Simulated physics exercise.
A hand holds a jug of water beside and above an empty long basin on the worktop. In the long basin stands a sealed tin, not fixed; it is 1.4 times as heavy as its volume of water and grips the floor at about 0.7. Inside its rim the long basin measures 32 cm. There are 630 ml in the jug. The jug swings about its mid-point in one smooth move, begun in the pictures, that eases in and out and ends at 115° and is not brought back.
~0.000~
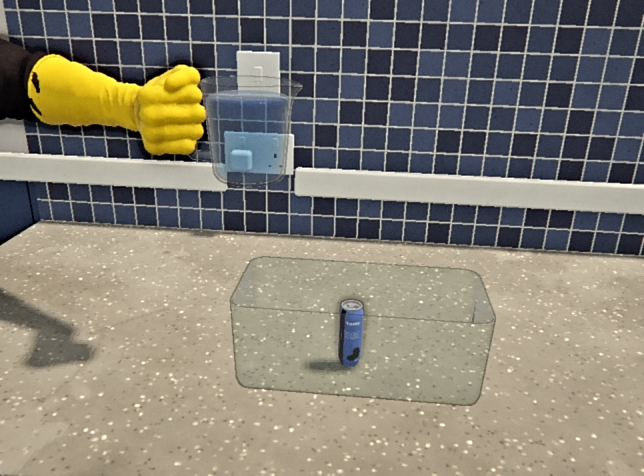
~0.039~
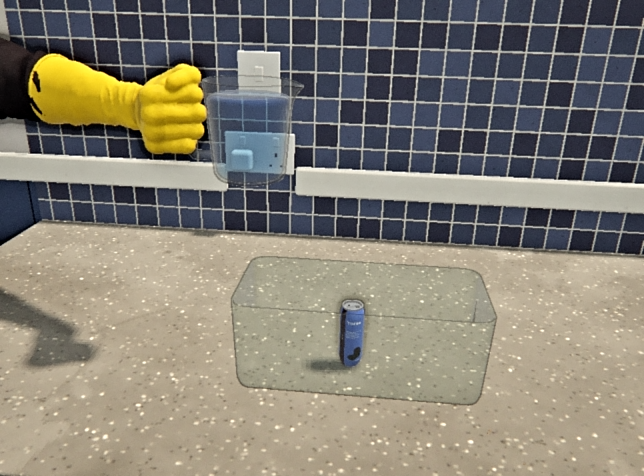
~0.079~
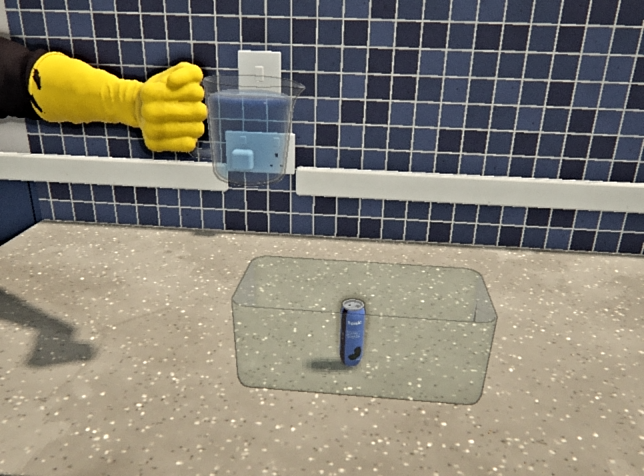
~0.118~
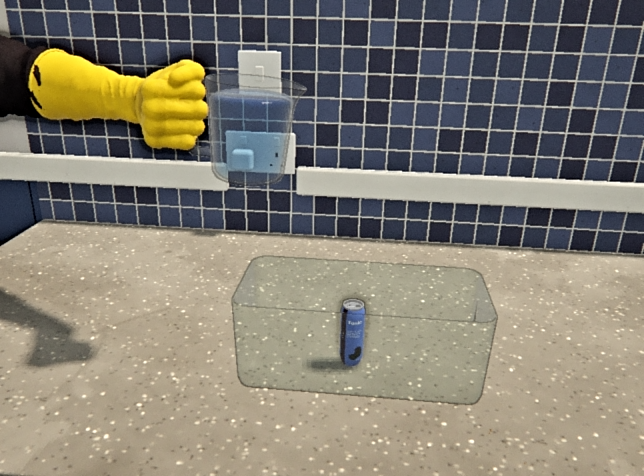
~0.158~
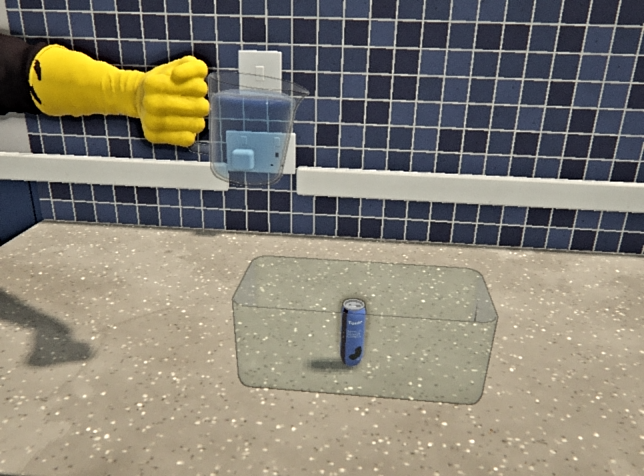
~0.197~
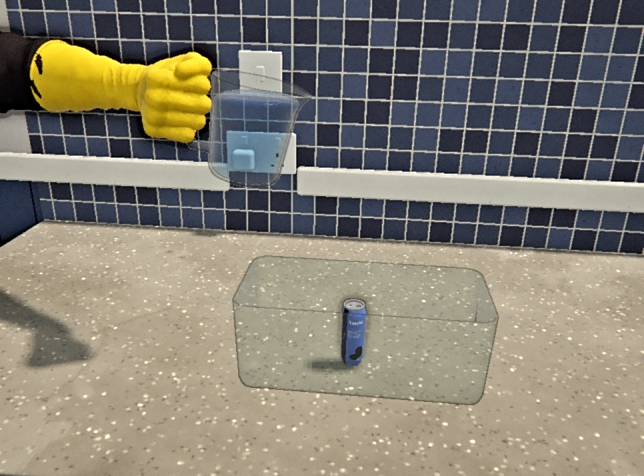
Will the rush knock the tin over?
The tin remains upright.
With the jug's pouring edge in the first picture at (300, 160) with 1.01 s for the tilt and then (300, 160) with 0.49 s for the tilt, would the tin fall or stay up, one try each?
First it goes over; then it falls.
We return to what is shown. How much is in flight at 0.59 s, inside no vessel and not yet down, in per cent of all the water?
Near 22 in a hundred.
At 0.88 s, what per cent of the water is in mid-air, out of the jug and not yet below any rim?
Some 28 per cent.
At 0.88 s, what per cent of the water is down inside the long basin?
Some 58 per cent.
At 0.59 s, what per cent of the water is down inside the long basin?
Near 3 in a hundred.
Then, 0.59 s in, the tilt is 73° and 74 per cent is still to pour; the tin stands where it began.
Then, 0.88 s in, the tilt is 110° and 14 per cent is still to pour; the tin stands where it began.
Then, 1.18 s in, the tilt is 115° and 0 per cent is still to pour; the tin stands where it began.
Then, 1.51 s in, the tilt is 115° and 0 per cent is still to pour; the tin stands where it began.
Finally, the tin stands where it began.
